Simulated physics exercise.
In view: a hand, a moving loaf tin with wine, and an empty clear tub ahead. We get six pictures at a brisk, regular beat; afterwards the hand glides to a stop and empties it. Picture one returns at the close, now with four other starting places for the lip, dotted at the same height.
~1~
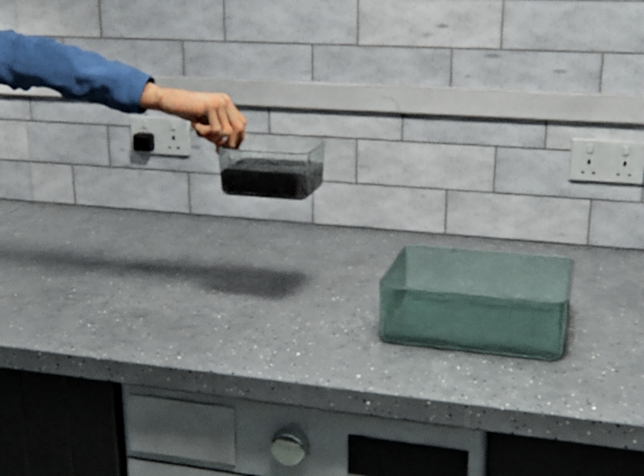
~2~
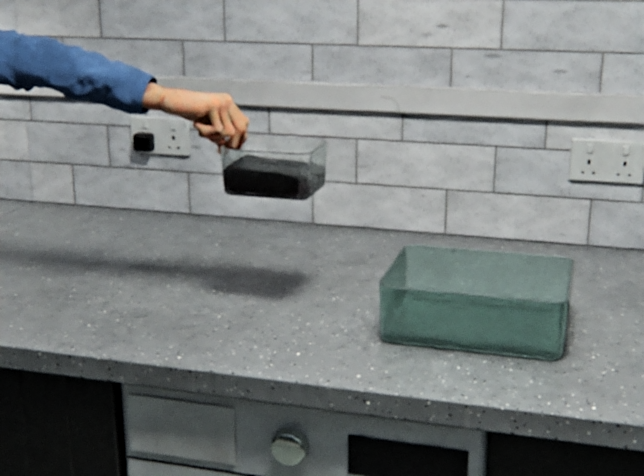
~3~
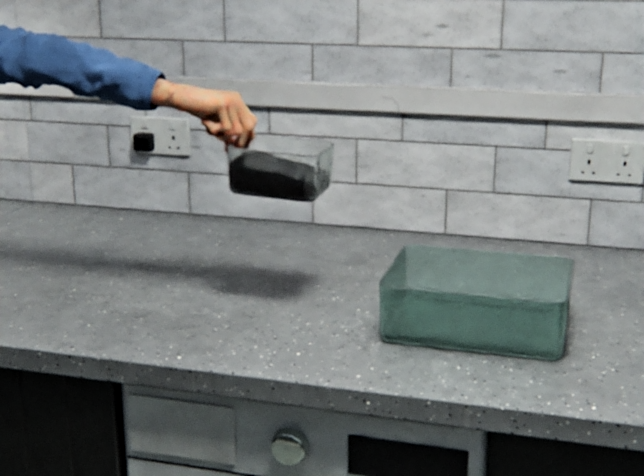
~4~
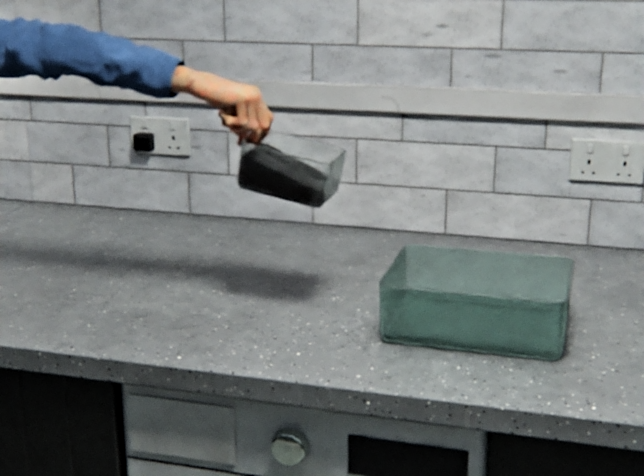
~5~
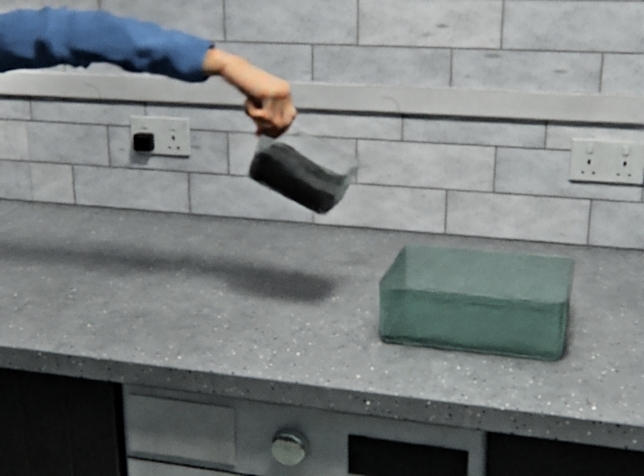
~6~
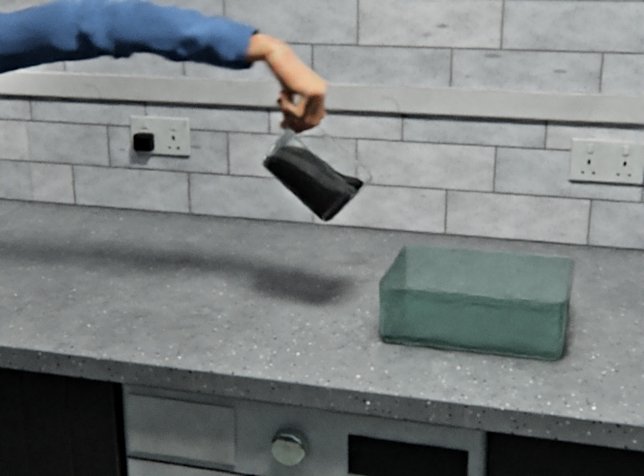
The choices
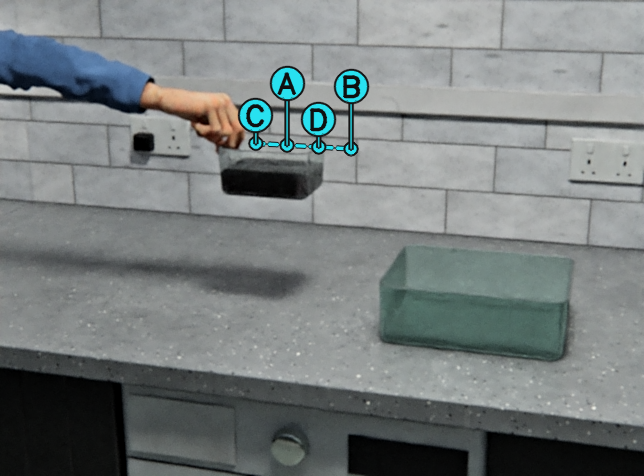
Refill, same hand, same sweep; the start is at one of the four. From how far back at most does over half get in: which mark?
The limit is A.
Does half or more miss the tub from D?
No.
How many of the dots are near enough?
Three of the four.
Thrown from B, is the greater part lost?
No, that is safe.
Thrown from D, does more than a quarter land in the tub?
Yes, clearly.
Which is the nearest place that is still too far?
C it is.
On the marked copy, A at (287, 145); B at (351, 148); C at (255, 143); D at (318, 147).
If A is chosen, about 70 % lands in the tub, 22 % falls short and 7 % goes beside or beyond.
If B is chosen, about 80 % lands in the tub, 3 % falls short and 17 % goes beside or beyond.
If C is chosen, about 19 % lands in the tub, 78 % falls short and 4 % goes beside or beyond.
If D is chosen, about 79 % lands in the tub, 11 % falls short and 10 % goes beside or beyond.
